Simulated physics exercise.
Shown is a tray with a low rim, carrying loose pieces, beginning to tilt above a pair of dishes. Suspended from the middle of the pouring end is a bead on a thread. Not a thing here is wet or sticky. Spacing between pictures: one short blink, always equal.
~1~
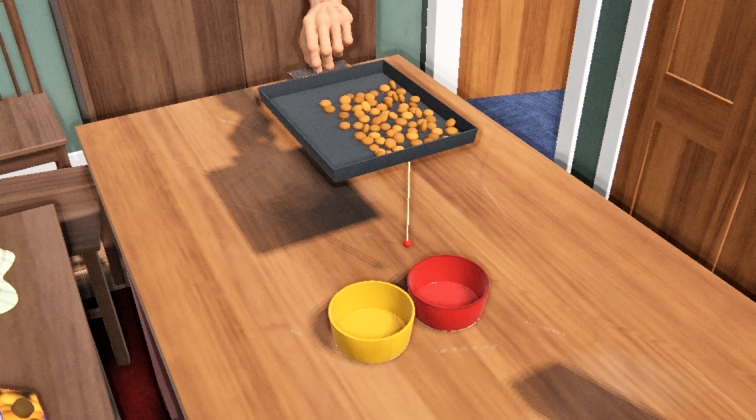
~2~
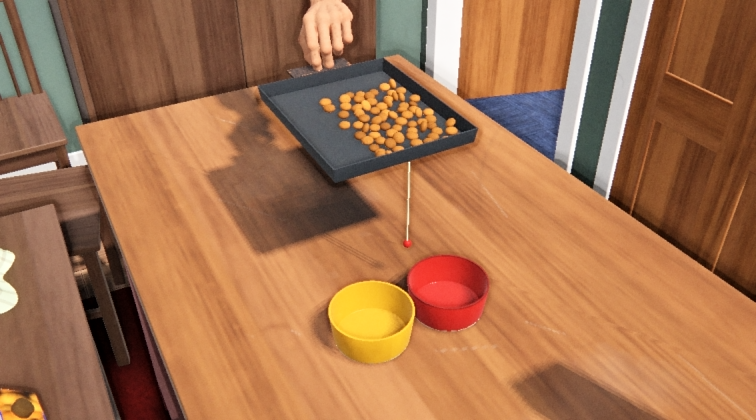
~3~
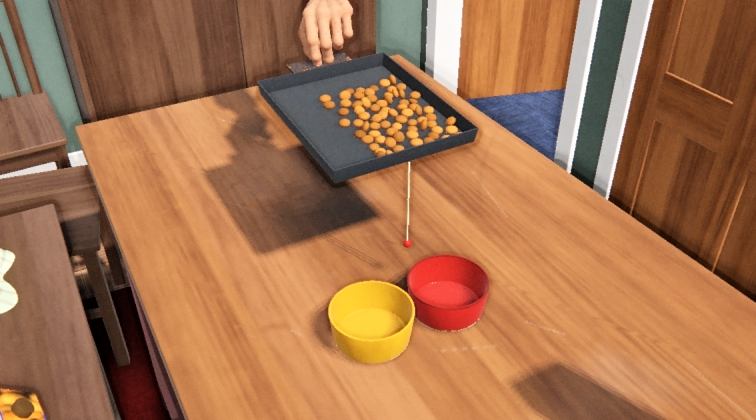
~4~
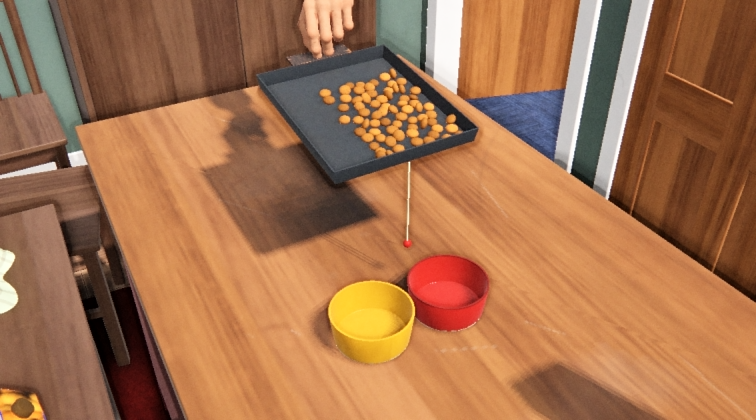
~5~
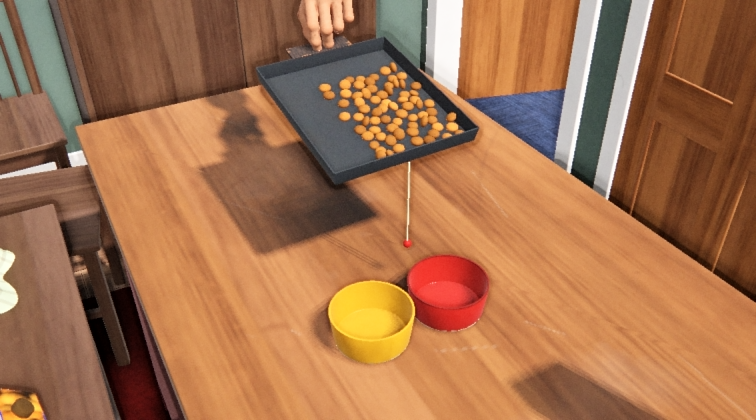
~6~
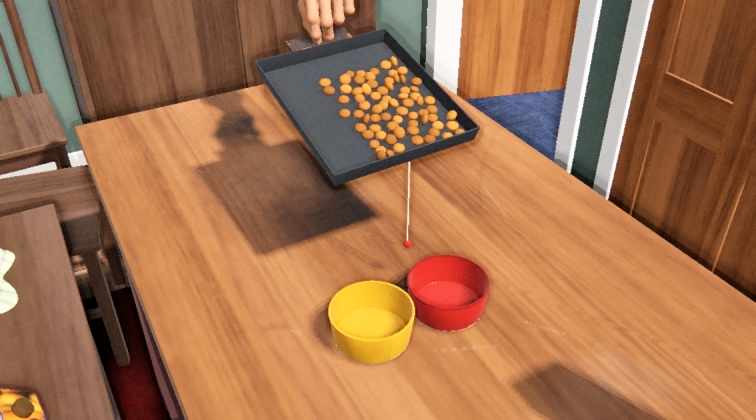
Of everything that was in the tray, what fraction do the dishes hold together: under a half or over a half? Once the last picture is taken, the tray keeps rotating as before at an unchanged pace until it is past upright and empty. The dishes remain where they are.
So the dishes mostly succeed at catching it, really.
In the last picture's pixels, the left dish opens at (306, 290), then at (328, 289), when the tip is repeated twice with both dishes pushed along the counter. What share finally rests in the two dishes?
In order, 30 % and 50 %.
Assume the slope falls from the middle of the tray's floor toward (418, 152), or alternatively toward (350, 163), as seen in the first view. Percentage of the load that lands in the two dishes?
In turn some 40 and 20 per cent.
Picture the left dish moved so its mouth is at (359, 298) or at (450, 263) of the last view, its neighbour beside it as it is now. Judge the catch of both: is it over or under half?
Well, it comes to a greater portion at first and a lesser portion after that.
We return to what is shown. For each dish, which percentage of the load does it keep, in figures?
So the left dish keeps 30 per cent, and the right one keeps 50 per cent.
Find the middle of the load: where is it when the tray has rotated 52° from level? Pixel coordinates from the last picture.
Roughly at (402, 134).
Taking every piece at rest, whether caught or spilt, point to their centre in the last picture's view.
Close to (422, 304) in the last picture.
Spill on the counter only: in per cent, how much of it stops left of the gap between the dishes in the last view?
It comes to about 90 percent.
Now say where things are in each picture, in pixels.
The first frame shows corners of the pouring end (335, 168) and (475, 128), level; middle of the load (393, 116), bits of cat kibble; left dish (392, 348); right dish (470, 316); bead on its thread (407, 244).
The second frame shows corners of the pouring end (335, 168) and (475, 128), level; middle of the load (393, 115).
The third frame shows corners of the pouring end (335, 169) and (475, 128), tipped barely, lowest at the left corner; middle of the load (393, 113).
The fourth frame shows corners of the pouring end (335, 170) and (476, 127), tipped a little, lowest at the left corner; middle of the load (393, 110).
The fifth frame shows corners of the pouring end (336, 171) and (476, 127), tipped a little, lowest at the left corner; middle of the load (393, 106).
The sixth frame shows corners of the pouring end (336, 173) and (476, 127), tipped a little, lowest at the left corner; middle of the load (394, 103); left dish (392, 348); right dish (470, 316).
Just after the last frame, tray tipped steeply; every one on the tray.
A moment on, tray tipped right over; the larger part on the tray; just a few in the left dish; about a tenth in the right dish; just a few outside both; about a tenth in the air.
Further on, tray tipped past a quarter turn; roughly a quarter in the left dish; roughly half in the right dish; roughly a quarter outside both.
When it is over, tray tipped past a quarter turn; roughly a quarter in the left dish; roughly half in the right dish; roughly a quarter outside both.
